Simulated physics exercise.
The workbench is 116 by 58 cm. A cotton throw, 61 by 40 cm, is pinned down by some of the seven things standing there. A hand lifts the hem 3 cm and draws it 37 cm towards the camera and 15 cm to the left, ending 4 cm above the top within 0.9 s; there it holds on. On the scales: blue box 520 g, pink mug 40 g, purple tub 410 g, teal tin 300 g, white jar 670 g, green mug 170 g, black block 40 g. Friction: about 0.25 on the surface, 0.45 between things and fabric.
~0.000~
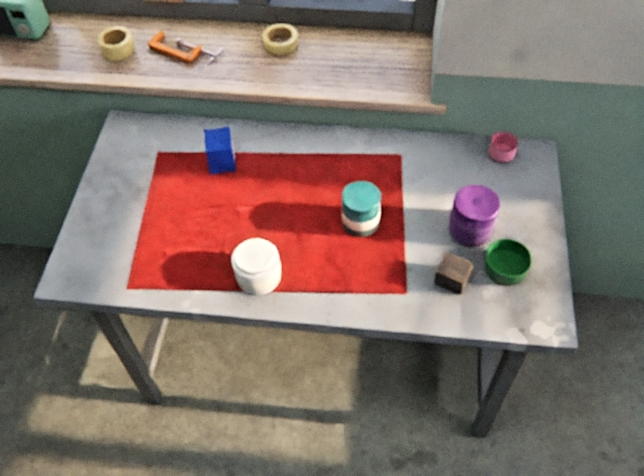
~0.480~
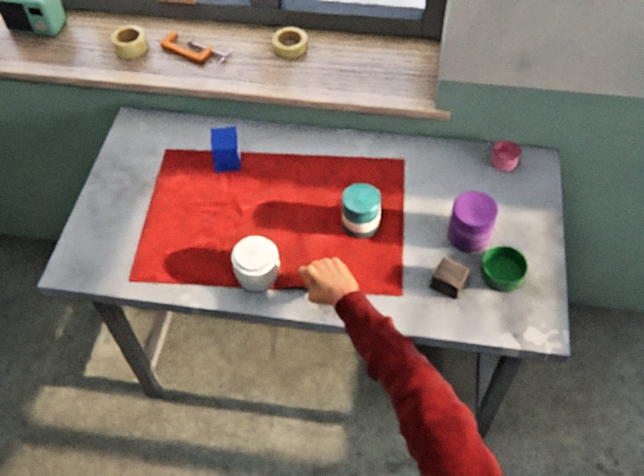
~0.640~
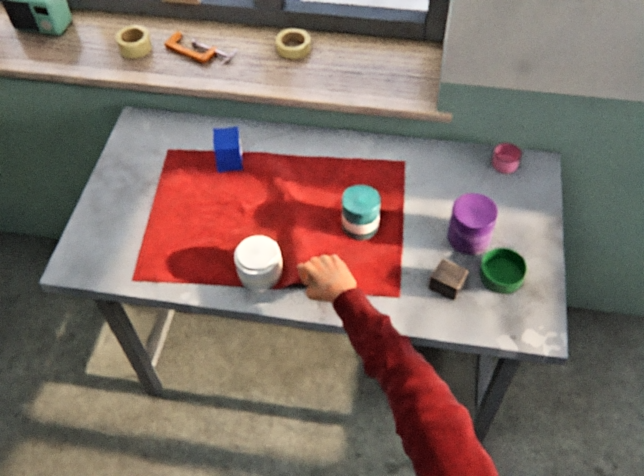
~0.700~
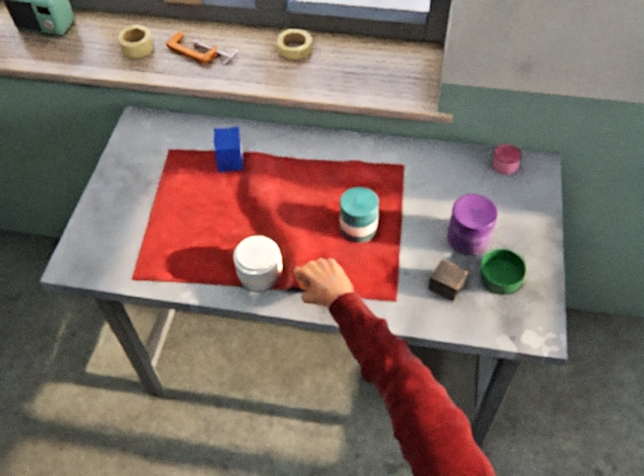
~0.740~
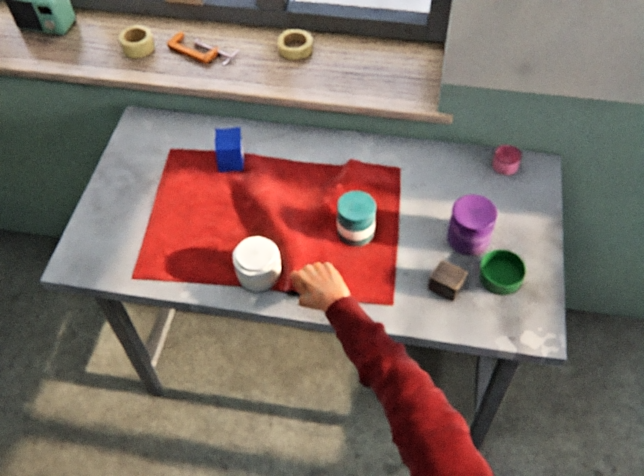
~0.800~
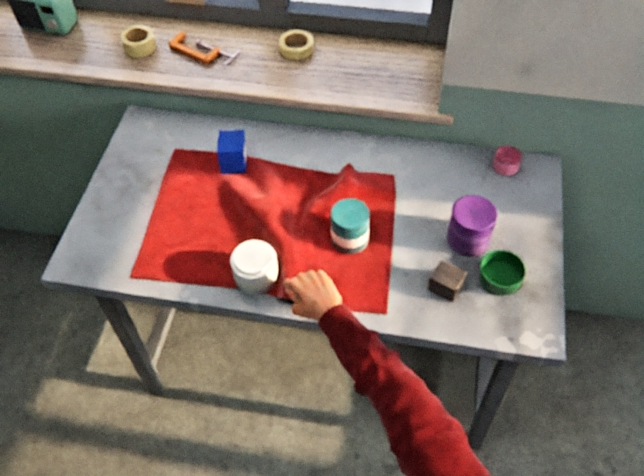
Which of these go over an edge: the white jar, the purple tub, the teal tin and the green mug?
Result: White jar falls off, purple tub remains up there, teal tin falls off, green mug stays on.
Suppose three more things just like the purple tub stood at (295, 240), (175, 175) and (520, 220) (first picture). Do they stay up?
In that order: Drops off, goes over, stays on.
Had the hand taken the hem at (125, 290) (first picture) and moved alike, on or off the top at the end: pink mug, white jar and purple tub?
In that case: Pink mug remains, white jar goes over, purple tub stays on.
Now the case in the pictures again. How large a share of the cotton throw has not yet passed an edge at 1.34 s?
Some 35 per cent of it.
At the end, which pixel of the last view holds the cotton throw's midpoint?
Around (239, 360).
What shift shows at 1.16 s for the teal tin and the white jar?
Teal tin 30 cm, white jar over the edge.
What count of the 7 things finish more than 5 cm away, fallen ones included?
3 of them.
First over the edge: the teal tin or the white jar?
First goes the white one.
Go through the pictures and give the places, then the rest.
In the first frame, white jar (255, 255); purple tub (477, 202); teal tin (361, 196); green mug (509, 257); cotton throw corners (127, 289) (158, 152) (401, 155) (407, 294).
In the second frame, cotton throw corners (129, 281) (166, 149); grip (309, 287).
In the third frame, white jar (257, 252); cotton throw corners (132, 281) (168, 150); grip (308, 284).
In the fourth frame, teal tin (359, 201); cotton throw corners (132, 279) (169, 149); grip (305, 288).
In the fifth frame, teal tin (356, 205); cotton throw corners (132, 279) (171, 149); grip (301, 292).
In the sixth frame, white jar (253, 256); purple tub (475, 212); teal tin (350, 213); green mug (503, 268); cotton throw corners (130, 278) (175, 149) (394, 175) (387, 314); grip (295, 299).
By 1.0 s, 90 % of the cotton throw is still over the top; teal tin 16 cm off its start, white jar 11 cm off its start, blue box 11 cm off its start.
By 1.2 s, 60 % of the cotton throw is still over the top; teal tin 28 cm off its start, white jar over the edge, blue box 23 cm off its start.
By 1.3 s, 35 % of the cotton throw is still over the top; teal tin over the edge, white jar over the edge, blue box 34 cm off its start at (263, 243).
By 1.5 s, 20 % of the cotton throw is still over the top; teal tin over the edge, white jar over the edge, blue box 38 cm off its start.
By 3.1 s, 20 % of the cotton throw is still over the top; teal tin over the edge, white jar over the edge, purple tub 0 cm off its start at (475, 212), green mug 0 cm off its start at (504, 268).
